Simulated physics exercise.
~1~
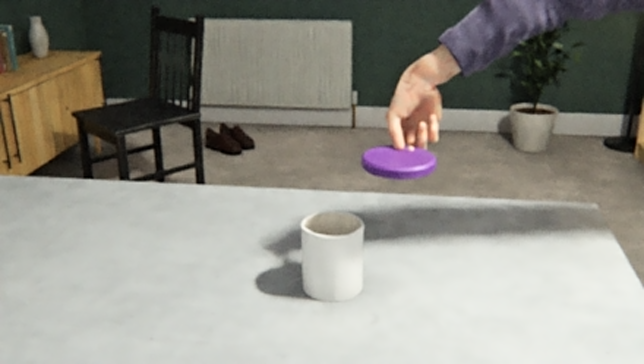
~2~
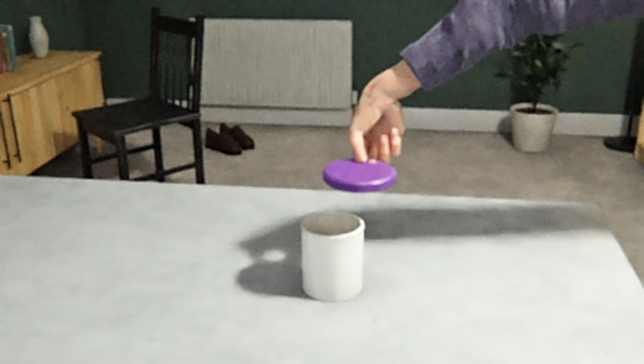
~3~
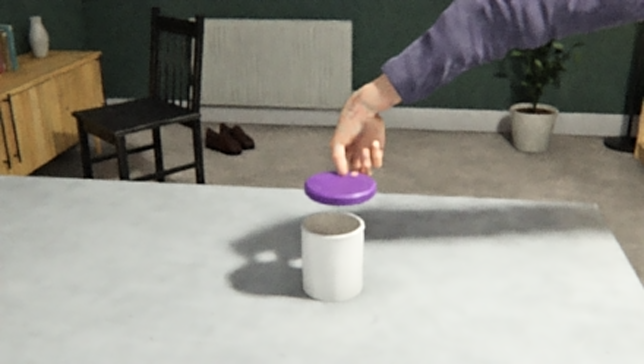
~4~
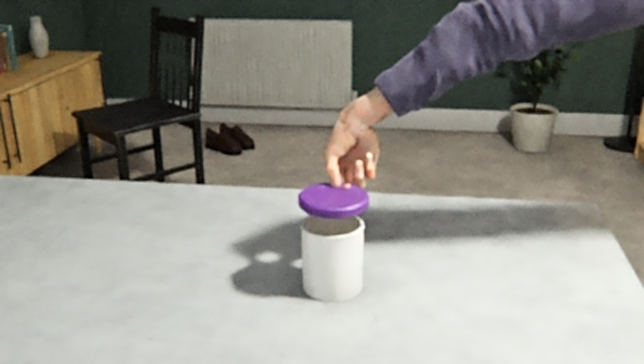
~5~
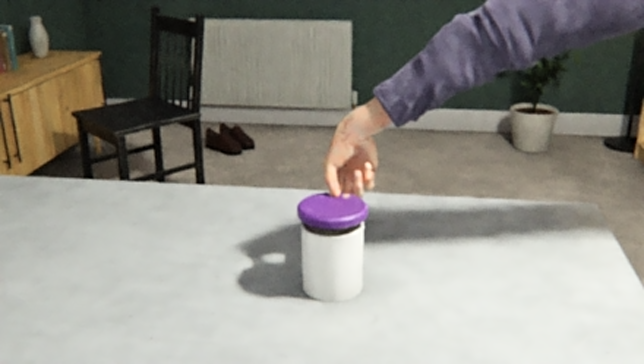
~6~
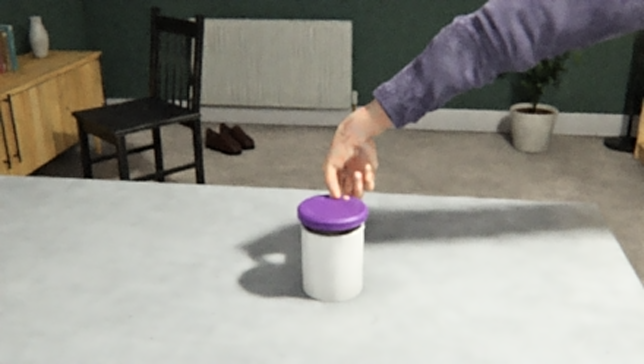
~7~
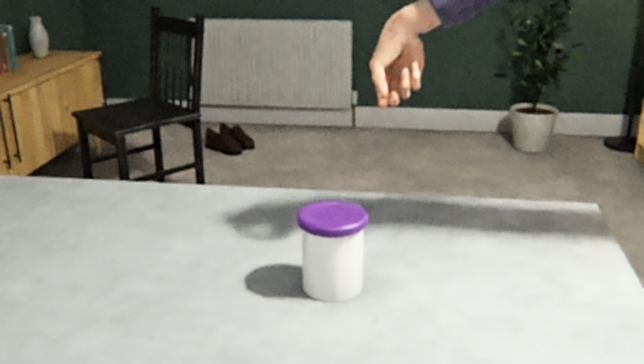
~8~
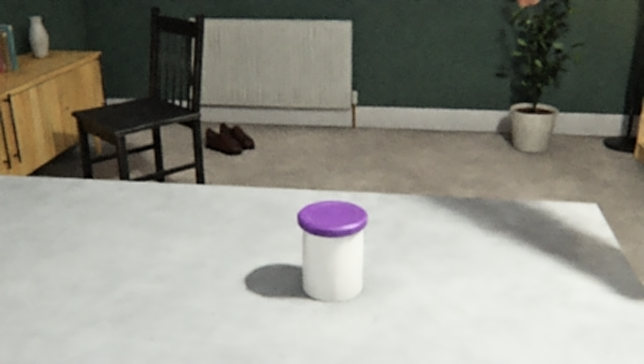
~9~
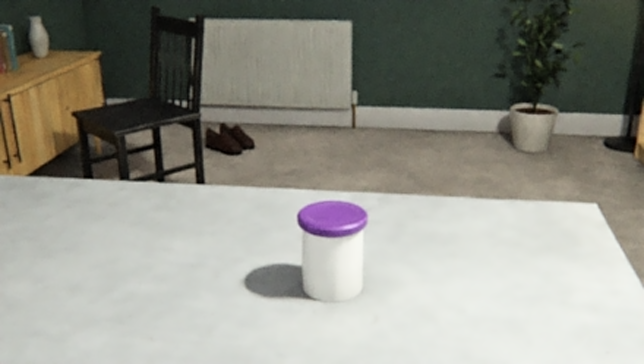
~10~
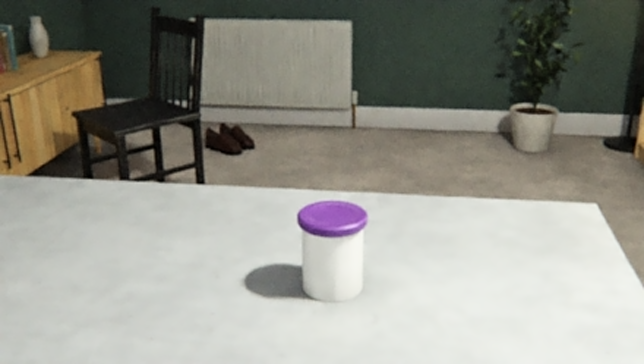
A hand in a purple-grey sleeve reaches in from the upper right, holding a flat, round purple lid above an open white container on a pale grey table. The steady view looks slightly down across the table into a room with a black chair, brown shoes, a pale radiator, a wooden cabinet and a potted plant. The hand carries the lid left, then lowers it onto the container and briefly stays there. It lets go and withdraws toward the upper right, leaving view. The lid remains resting on the rim, covering the opening, without dropping inside.
